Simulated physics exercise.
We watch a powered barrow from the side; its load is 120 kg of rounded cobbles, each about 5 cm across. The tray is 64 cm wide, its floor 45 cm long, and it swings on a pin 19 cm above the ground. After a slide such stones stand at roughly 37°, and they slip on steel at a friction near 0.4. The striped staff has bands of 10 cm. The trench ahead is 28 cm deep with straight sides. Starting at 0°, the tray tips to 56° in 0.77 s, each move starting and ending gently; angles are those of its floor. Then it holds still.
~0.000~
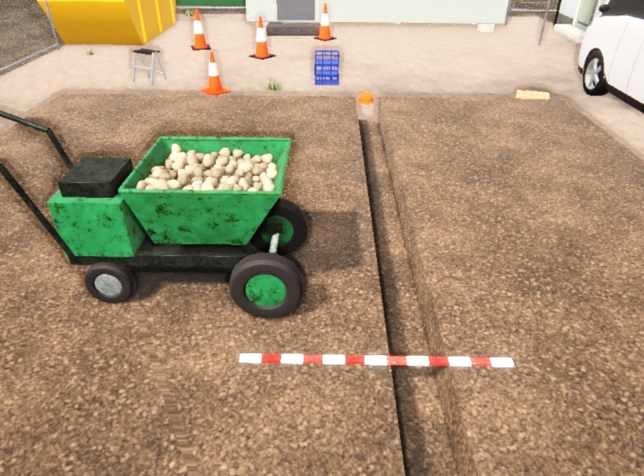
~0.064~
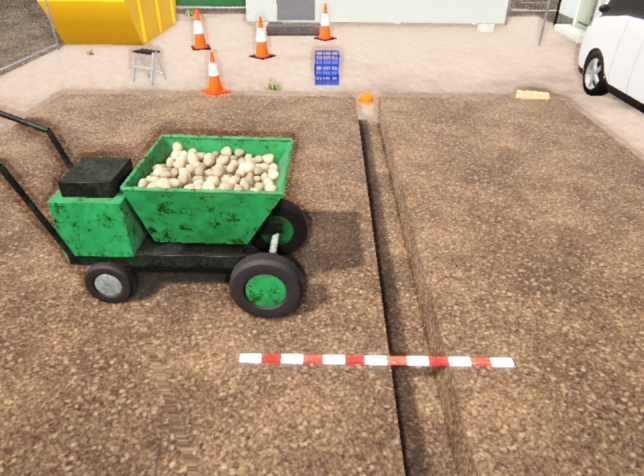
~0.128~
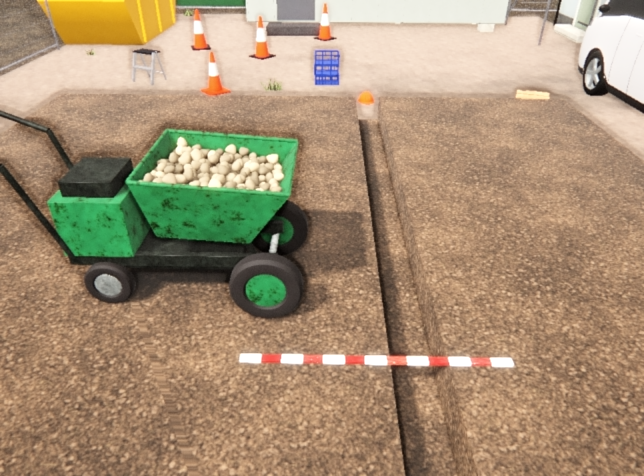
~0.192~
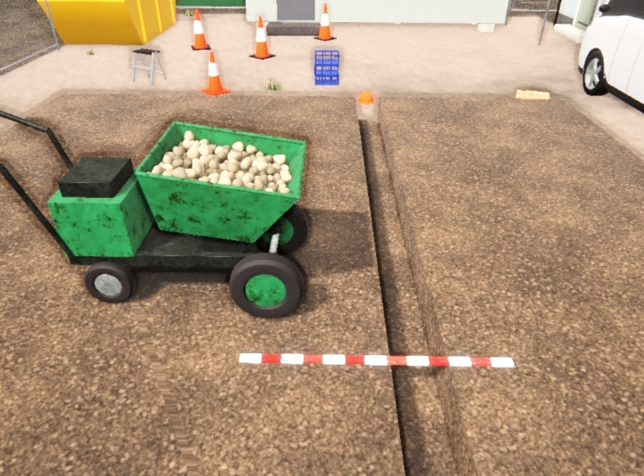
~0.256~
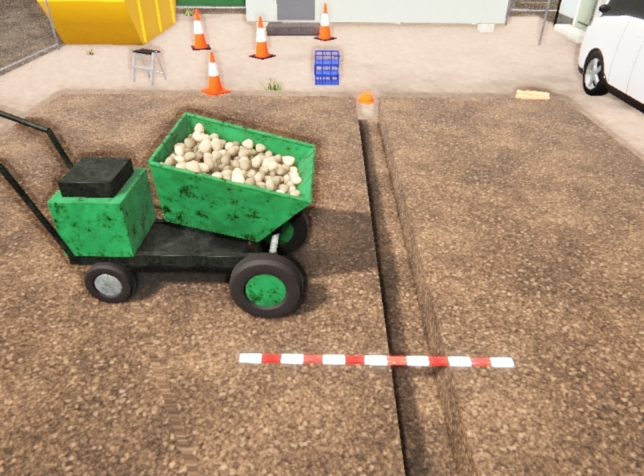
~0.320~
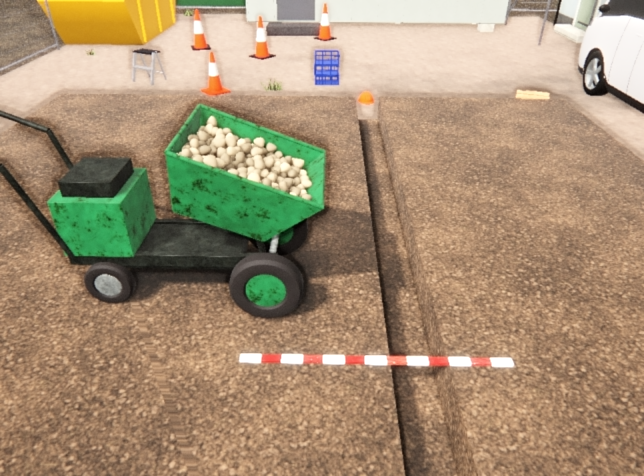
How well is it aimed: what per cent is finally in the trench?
Some 29 per cent of it.
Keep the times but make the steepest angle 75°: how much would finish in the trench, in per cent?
Then about 75 per cent.
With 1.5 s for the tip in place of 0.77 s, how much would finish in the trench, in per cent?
It would be near 25 per cent.
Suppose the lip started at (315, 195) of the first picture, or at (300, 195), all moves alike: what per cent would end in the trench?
About 20 and 25 per cent.
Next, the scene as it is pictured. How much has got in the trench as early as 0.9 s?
About 5 per cent by then.
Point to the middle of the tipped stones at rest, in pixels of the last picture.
Around (406, 317).
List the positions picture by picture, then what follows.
The first frame shows lip at (280, 193), floor tilted 0°, highest stones at (205, 164).
In the second frame, the tray is at 1°, its lip at (283, 194); the top of the load is at (206, 163); the stones move at 0.3 m/s on average.
The third frame shows lip at (289, 195), floor tilted 4°, highest stones at (191, 154); the stones move at 0.5 m/s on average.
In the fourth frame, the tray is at 9°, its lip at (299, 198); the top of the load is at (192, 149); the stones move at 0.7 m/s on average.
The fifth frame shows lip at (311, 202), floor tilted 14°, highest stones at (203, 142); the stones move at 0.9 m/s on average.
In the sixth frame, the tray is at 21°, its lip at (323, 208); the top of the load is at (213, 136); the stones move at 1.0 m/s on average.
After 0.6 s the floor is at 47°; 100 % in the tray; the foremost stones are at (343, 212).
After 0.9 s the floor is at 56°; 94 % in the tray, 2 % short of the trench, 4 % in the trench; the foremost stones are at (411, 265).
After 1.2 s the floor is at 56°; 71 % in the tray, 3 % short of the trench, 21 % in the trench, 5 % past the trench; the foremost stones are at (489, 281).
After 3.2 s the floor is at 56°; 64 % in the tray, 29 % in the trench, 6 % past the trench; the foremost stones are at (549, 279).
